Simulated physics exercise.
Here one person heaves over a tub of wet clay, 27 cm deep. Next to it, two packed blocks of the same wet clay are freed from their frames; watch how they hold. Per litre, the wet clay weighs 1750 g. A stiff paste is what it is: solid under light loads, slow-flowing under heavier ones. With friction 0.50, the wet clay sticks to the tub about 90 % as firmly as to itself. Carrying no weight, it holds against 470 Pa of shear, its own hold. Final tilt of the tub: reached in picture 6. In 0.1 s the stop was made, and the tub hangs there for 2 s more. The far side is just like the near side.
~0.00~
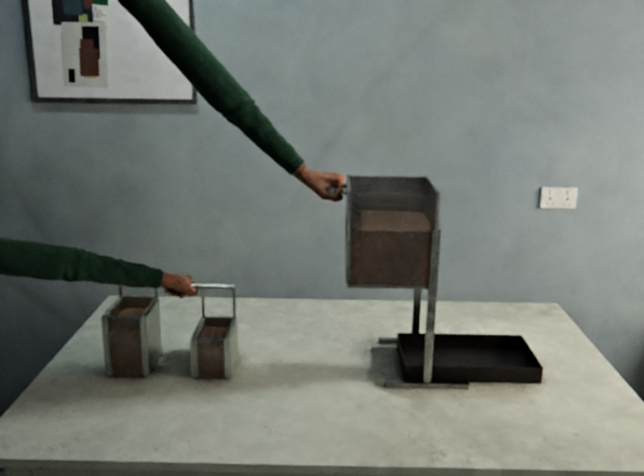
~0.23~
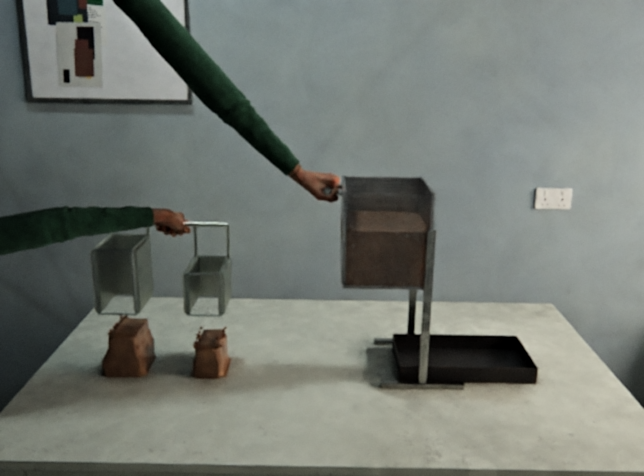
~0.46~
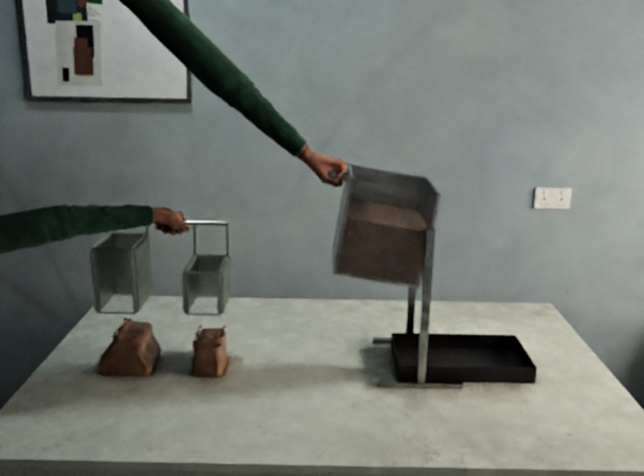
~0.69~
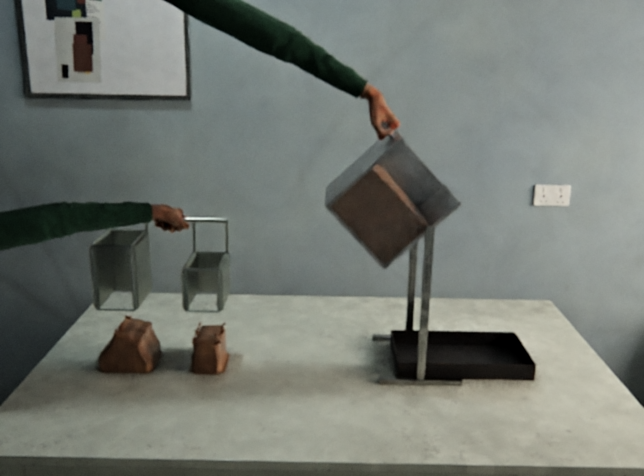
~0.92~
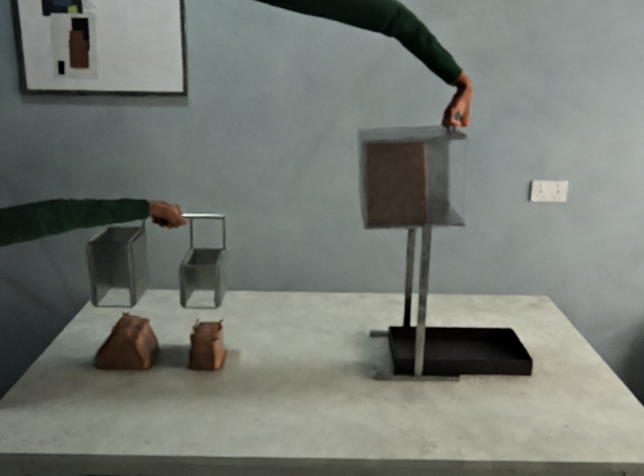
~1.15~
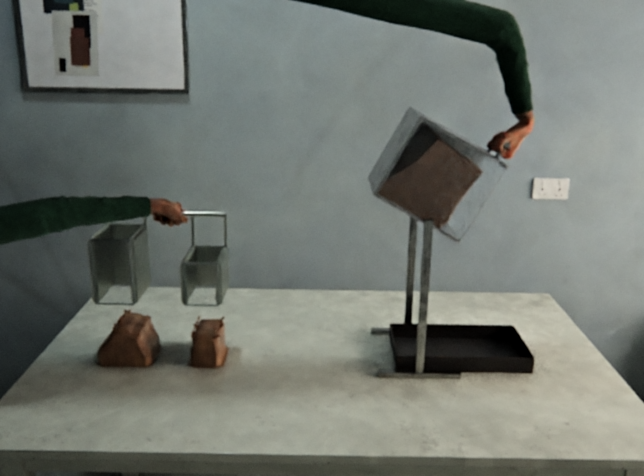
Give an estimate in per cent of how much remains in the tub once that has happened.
13 %.
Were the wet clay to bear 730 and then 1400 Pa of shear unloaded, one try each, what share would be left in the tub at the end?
Try one gives 10 per cent, try two gives 100 per cent.
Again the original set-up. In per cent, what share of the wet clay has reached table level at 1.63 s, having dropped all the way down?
Near 65 per cent has got down by that time.
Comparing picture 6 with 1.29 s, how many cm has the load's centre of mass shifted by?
I'd estimate roughly 12 centimetres.
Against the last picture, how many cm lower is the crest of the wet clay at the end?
Roughly 12 cm.
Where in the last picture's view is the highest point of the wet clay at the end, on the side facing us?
I'd say it peaks at roughly (391, 184) in the last picture.
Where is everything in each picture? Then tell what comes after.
In the first frame, handle-side rim at (352, 192), tilt 0 degrees; crest of the wet clay at (357, 229); block heights 16 cm, 10 cm (left to right).
In the second frame, handle-side rim at (347, 193), tilt 0 degrees; crest of the wet clay at (352, 230); block heights 14 cm, 10 cm (left to right).
In the third frame, handle-side rim at (354, 180), tilt 9 degrees; crest of the wet clay at (352, 218); block heights 12 cm, 10 cm (left to right).
In the fourth frame, handle-side rim at (403, 141), tilt 46 degrees; crest of the wet clay at (376, 171); block heights 12 cm, 10 cm (left to right).
In the fifth frame, handle-side rim at (466, 139), tilt 87 degrees; crest of the wet clay at (420, 143); block heights 12 cm, 10 cm (left to right).
In the sixth frame, handle-side rim at (506, 169), tilt 118 degrees; crest of the wet clay at (441, 140); block heights 12 cm, 10 cm (left to right).
After 1.29 s, the tub is at 118 degrees and holds 64 %.
After 1.46 s, the tub is at 118 degrees and holds 32 %.
After 1.63 s, the tub is at 118 degrees and holds 26 %.
After 1.80 s, the tub is at 118 degrees and holds 21 %.
After 3.15 s, the tub is at 118 degrees and holds 13 %.
